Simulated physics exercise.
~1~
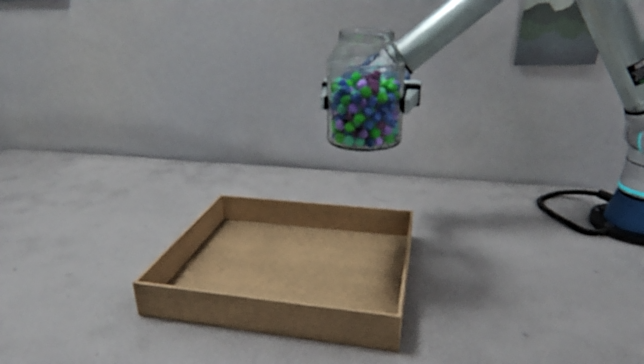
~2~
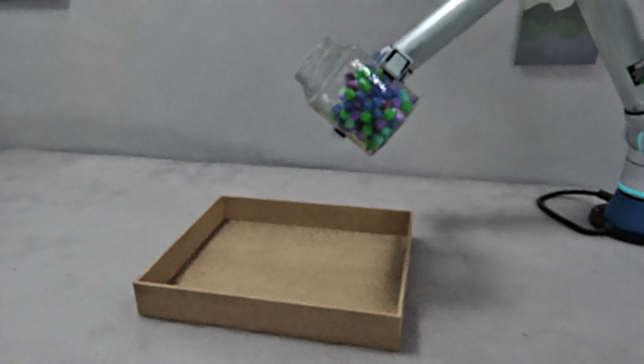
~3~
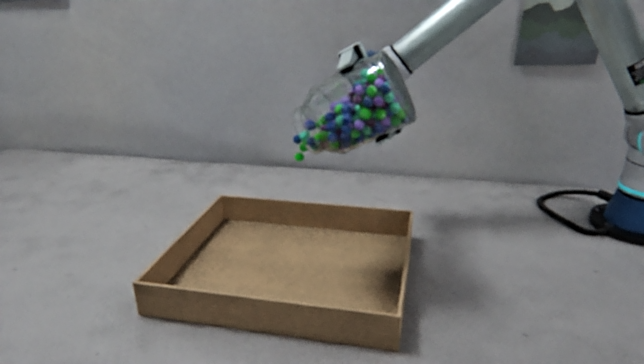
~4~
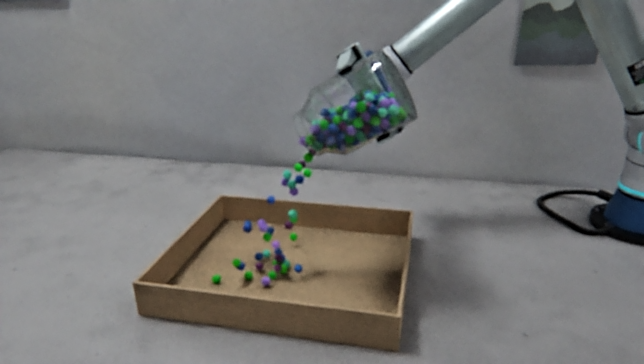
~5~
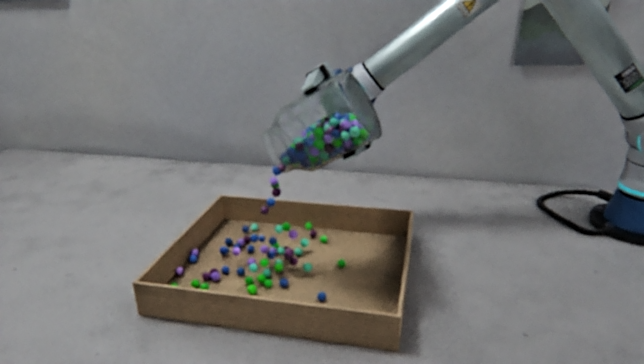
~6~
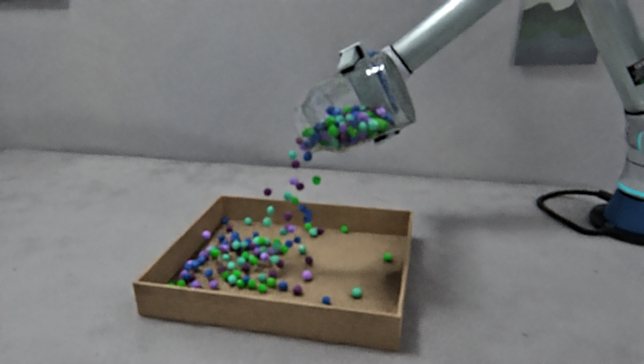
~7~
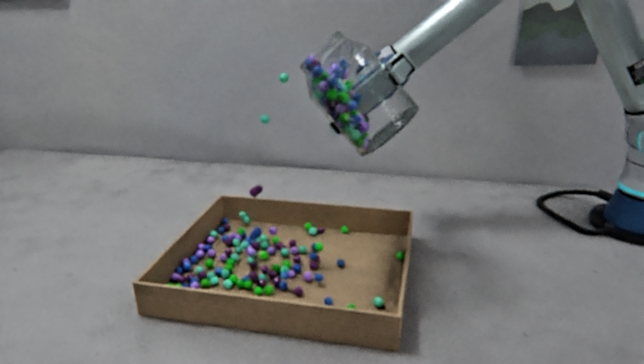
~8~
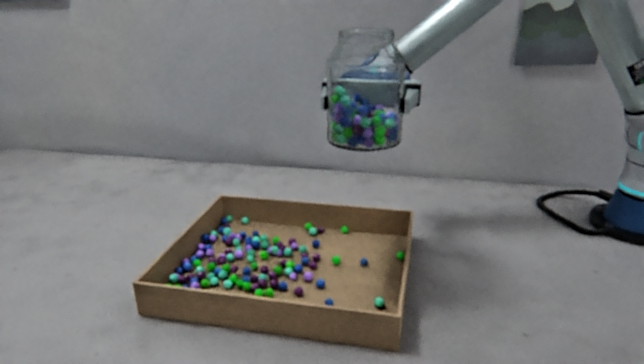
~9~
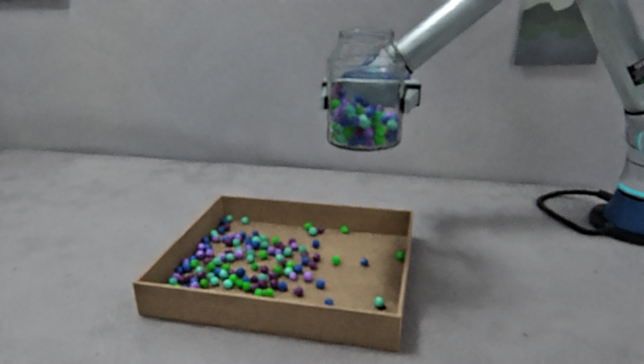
The clip opens with a robot arm holding a clear jar of small round sweets, in green, blue and purple, upright above an empty, shallow wooden tray. The arm tips the jar to the left until its mouth points downward and the first sweets slip out. A thin stream falls into the tray, scattering across its floor. The tilted jar shifts down to the left and back again while more sweets drop. The arm then turns the jar upright as a few last pieces fall. It ends still, with many sweets spread mostly over the tray's left side and a good portion left in the jar.
